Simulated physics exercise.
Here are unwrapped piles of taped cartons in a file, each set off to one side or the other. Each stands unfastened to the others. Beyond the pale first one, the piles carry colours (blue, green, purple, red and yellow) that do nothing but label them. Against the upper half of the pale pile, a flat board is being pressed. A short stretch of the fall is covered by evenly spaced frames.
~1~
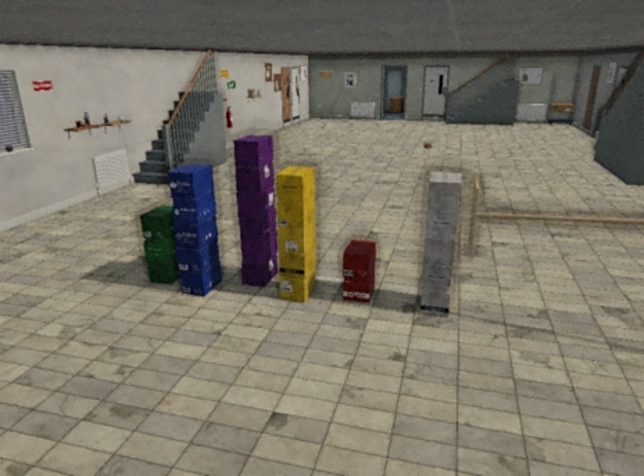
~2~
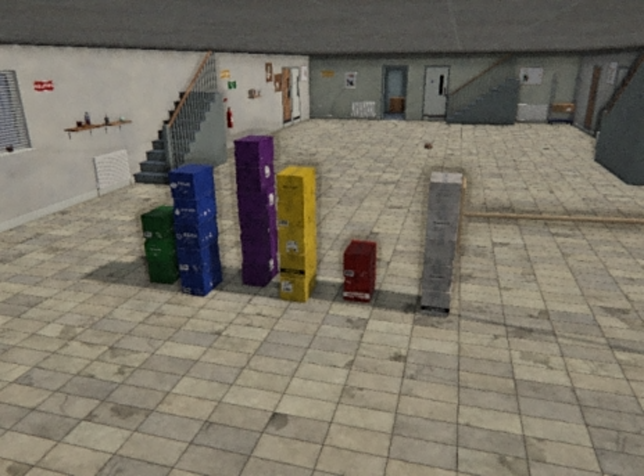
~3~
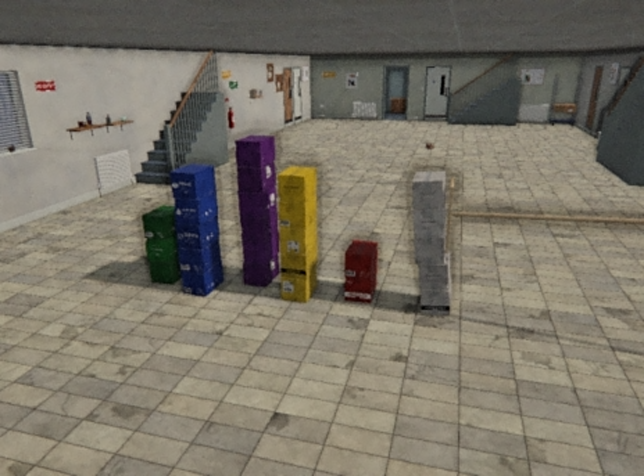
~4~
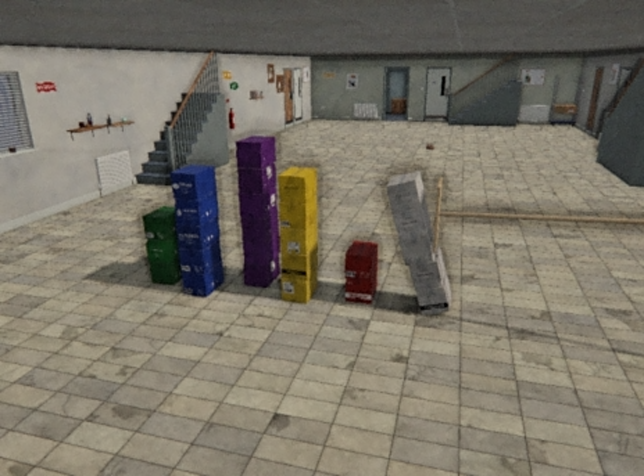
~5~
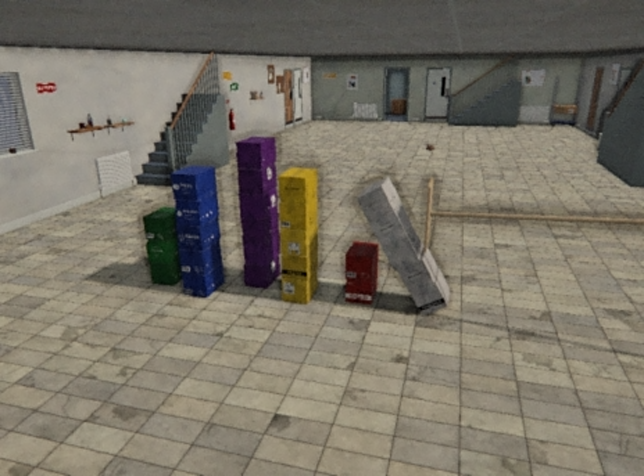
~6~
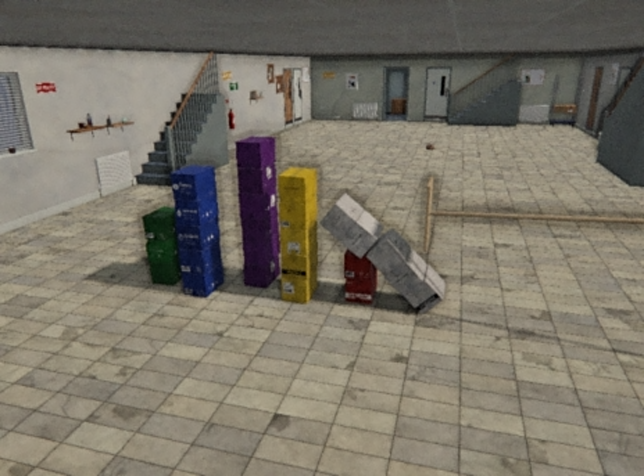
A tall grey stack of boxes leaning left beside a thin board, then bending over the short red stack as coloured stacks stand still.
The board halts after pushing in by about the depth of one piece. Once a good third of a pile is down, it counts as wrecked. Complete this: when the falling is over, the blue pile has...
When the falling is over, the blue pile has stayed up.
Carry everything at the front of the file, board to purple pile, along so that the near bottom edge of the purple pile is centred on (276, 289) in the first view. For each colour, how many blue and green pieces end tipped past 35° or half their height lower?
Tally - blue: 0; green: 0.
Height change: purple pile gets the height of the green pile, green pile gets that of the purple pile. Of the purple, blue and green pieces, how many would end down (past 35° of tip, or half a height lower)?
By colour, purple 0, blue 0, green 0.
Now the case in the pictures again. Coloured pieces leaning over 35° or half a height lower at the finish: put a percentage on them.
Roughly 0 percent.
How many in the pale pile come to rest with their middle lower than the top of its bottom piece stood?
That would be 1 in total.
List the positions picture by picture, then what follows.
In the first picture (each place is the centre of the face we see best), board (475, 213) not yet touching; top blue carton (181, 186); top red carton (356, 266); the others all in place.
Board (462, 212) not yet touching; top blue carton (182, 186), in the second picture.
Board (450, 212) pushing, top of the pale pile leaning a little; top blue carton (183, 186); the others all in place, in the third picture.
Board (437, 212) pushing, top of the pale pile leaning clearly; top blue carton (184, 187); the others all in place, in the fourth picture.
Board (428, 212) stopped, top of the pale pile leaning well over; top blue carton (184, 187); the others all in place, in the fifth picture.
Board (427, 211) stopped, top of the pale pile leaning steeply; top blue carton (183, 187); top red carton (357, 268); the others all in place, in the sixth picture.
Just after the last frame, 5 of the pale pile down; none of the 5 blue cartons down (0 of 21 in all colours); top blue carton unmoved.
A moment on, 5 of the pale pile down; none of the 5 blue cartons down (0 of 21 in all colours); top blue carton unmoved; top yellow carton moved a little.
Further on, 5 of the pale pile down; none of the 5 blue cartons down (0 of 21 in all colours); top blue carton unmoved.
When it is over, 5 of the pale pile down; none of the 5 blue cartons down (0 of 21 in all colours); top blue carton unmoved; top red carton unmoved. In pixels of the last frame, middles, top blue carton near (194, 182), top red carton near (361, 260).
